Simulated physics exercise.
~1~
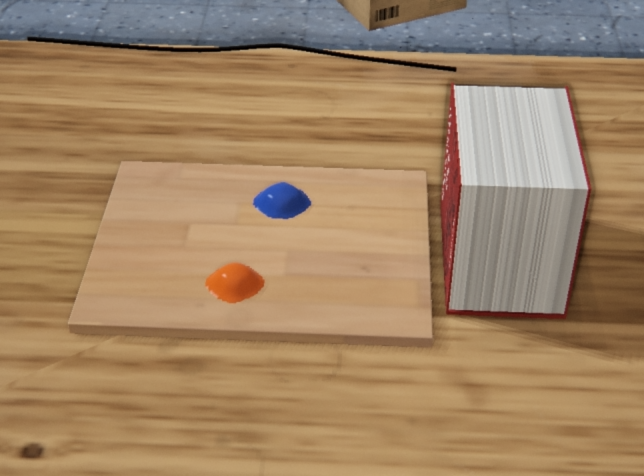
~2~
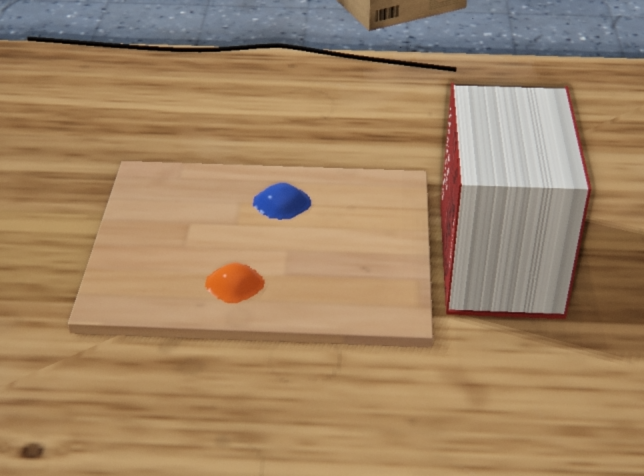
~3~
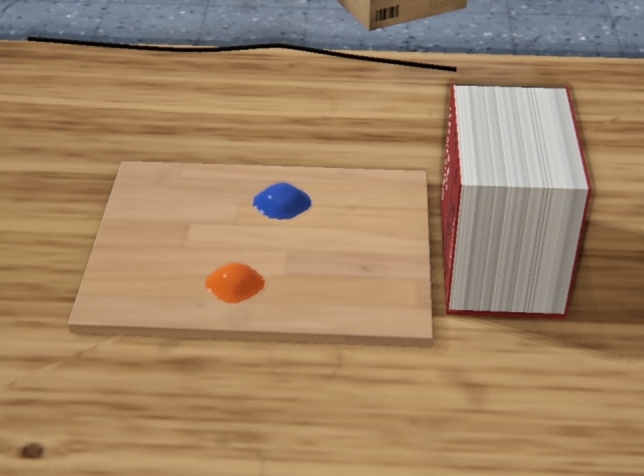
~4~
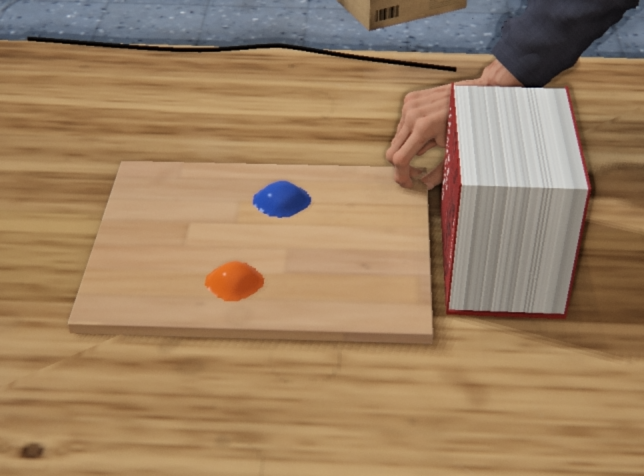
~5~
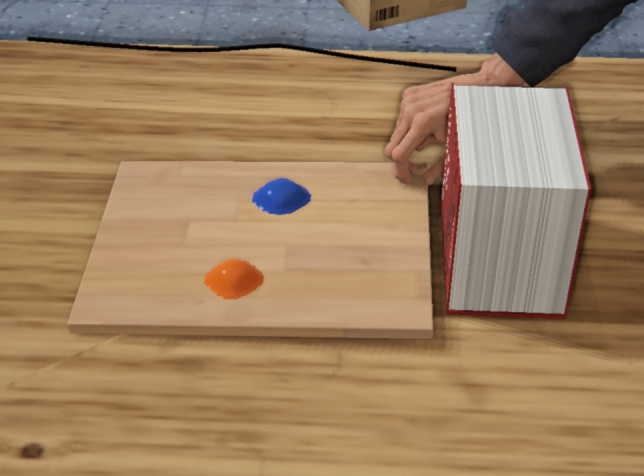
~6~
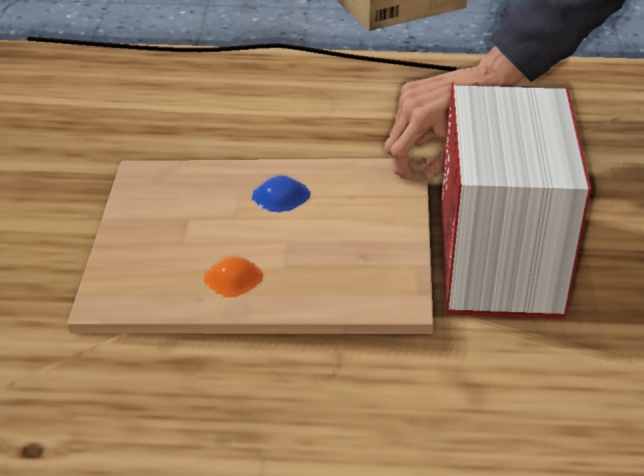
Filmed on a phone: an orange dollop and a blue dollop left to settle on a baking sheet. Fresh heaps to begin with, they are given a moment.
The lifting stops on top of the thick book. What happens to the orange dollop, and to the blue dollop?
Put simply, the orange dollop is held back, and the blue dollop is held back.
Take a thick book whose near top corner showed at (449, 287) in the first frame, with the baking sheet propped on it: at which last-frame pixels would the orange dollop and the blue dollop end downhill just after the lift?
In the last picture, the first tip sits around (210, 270), the second around (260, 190).
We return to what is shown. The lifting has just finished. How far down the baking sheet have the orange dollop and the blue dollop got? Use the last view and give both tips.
In the last picture the first one is at (179, 232) and the second at (225, 139).
Soon after, slope about 30°; the orange dollop has not moved; the blue dollop has not moved.
Later, the orange dollop has not moved; the blue dollop has not moved.
In the end, slope about 30°; the orange dollop has not moved; the blue dollop has not moved.
